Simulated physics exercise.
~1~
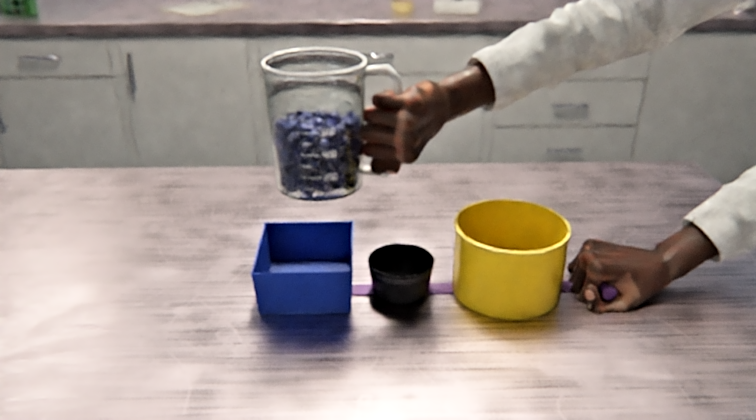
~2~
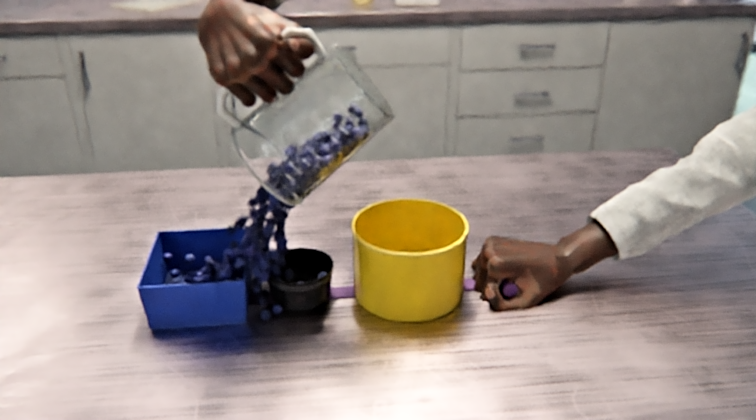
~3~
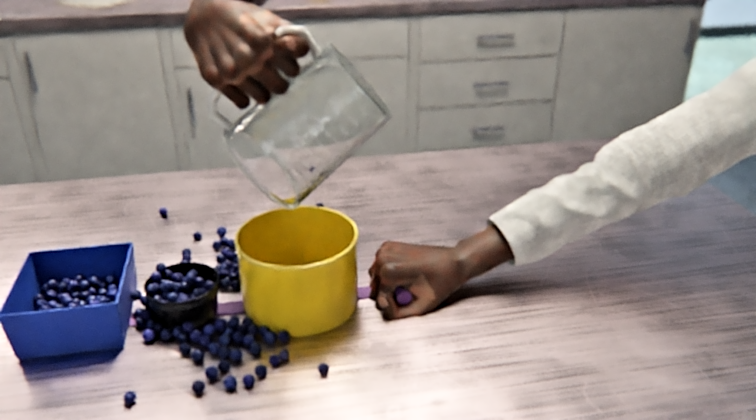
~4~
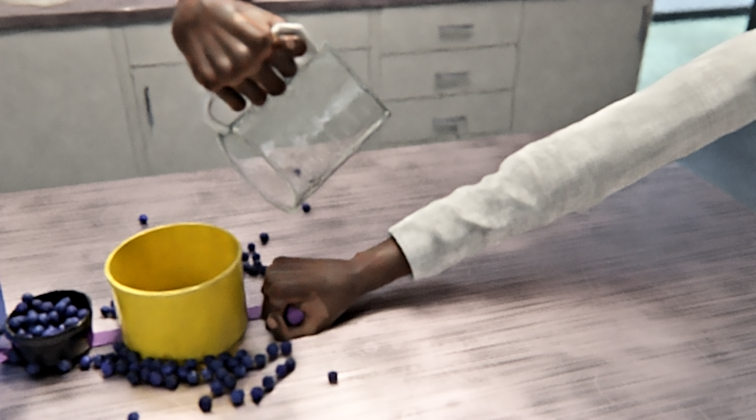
A hand tipped a clear jug of blueberries over a blue tin and a small black dish while another hand pulled the row leftward, leaving berries in both and many scattered across the table, with the yellow pot empty.
